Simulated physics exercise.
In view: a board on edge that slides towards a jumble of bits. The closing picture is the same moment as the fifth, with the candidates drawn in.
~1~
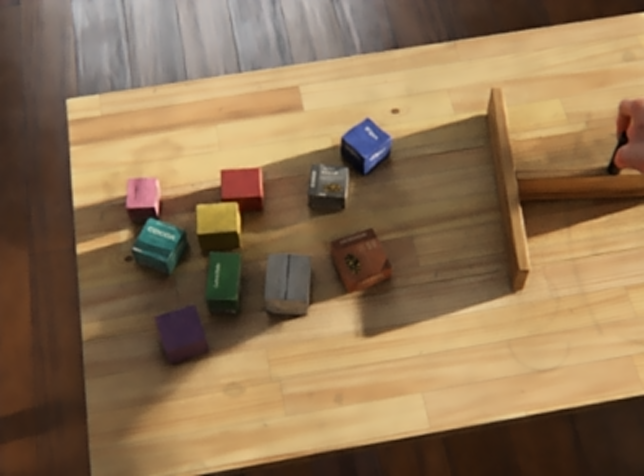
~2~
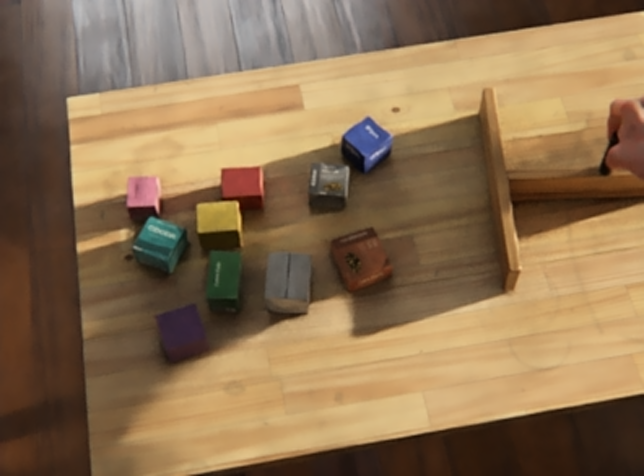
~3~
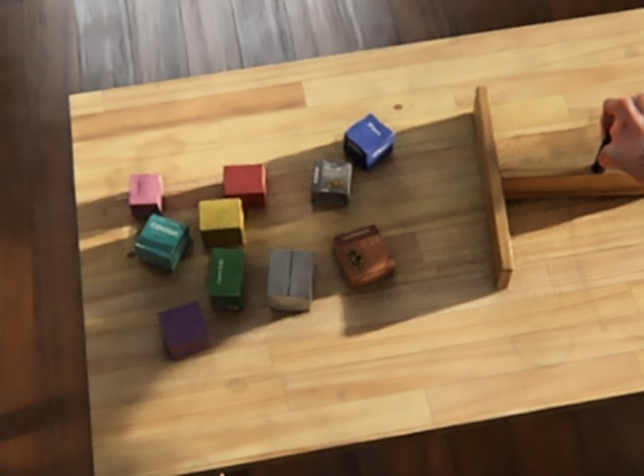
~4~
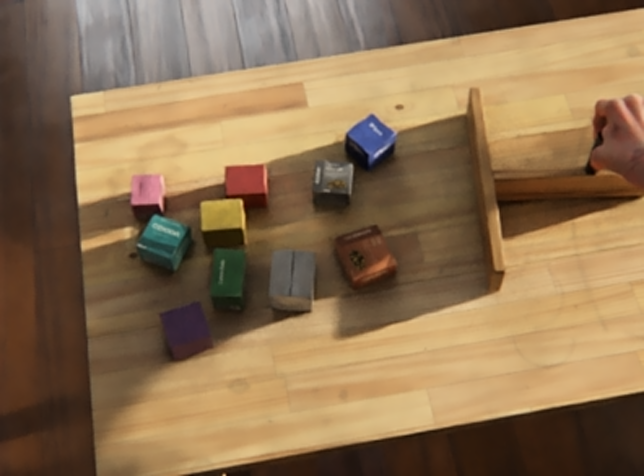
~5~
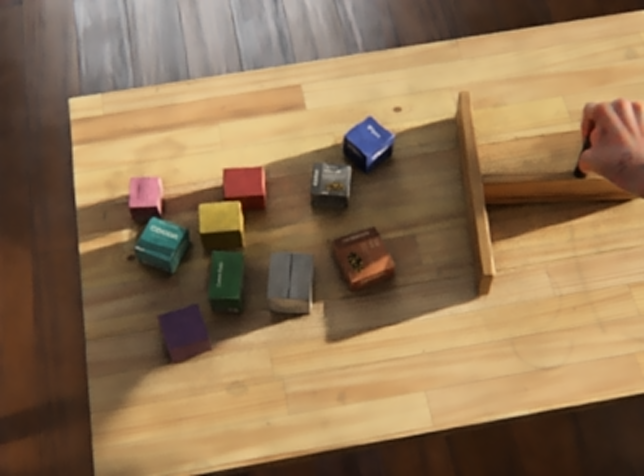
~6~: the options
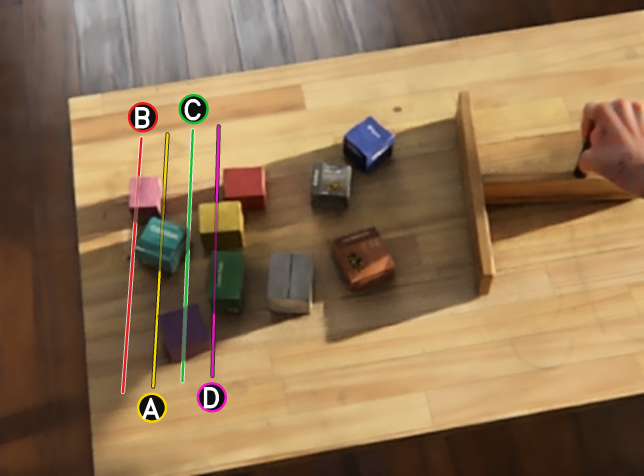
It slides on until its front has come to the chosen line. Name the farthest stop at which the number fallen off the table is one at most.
Line C.
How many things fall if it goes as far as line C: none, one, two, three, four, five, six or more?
In all, one.
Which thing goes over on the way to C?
It is the green box.
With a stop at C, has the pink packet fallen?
No.
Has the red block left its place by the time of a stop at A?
Yes.
On the marked copy, A at (161, 251); B at (133, 256); C at (188, 247); D at (216, 242).
Following C. Soon after the start, board (374, 194); blue box (339, 143); orange packet (347, 255).
Later, board (271, 211); turquoise box (151, 239); green box (161, 285).
In the end, board (188, 225); green box over the edge; turquoise box (87, 247); one fallen.
As for the rest, A drops three; B drops six; D is within the limit but short.
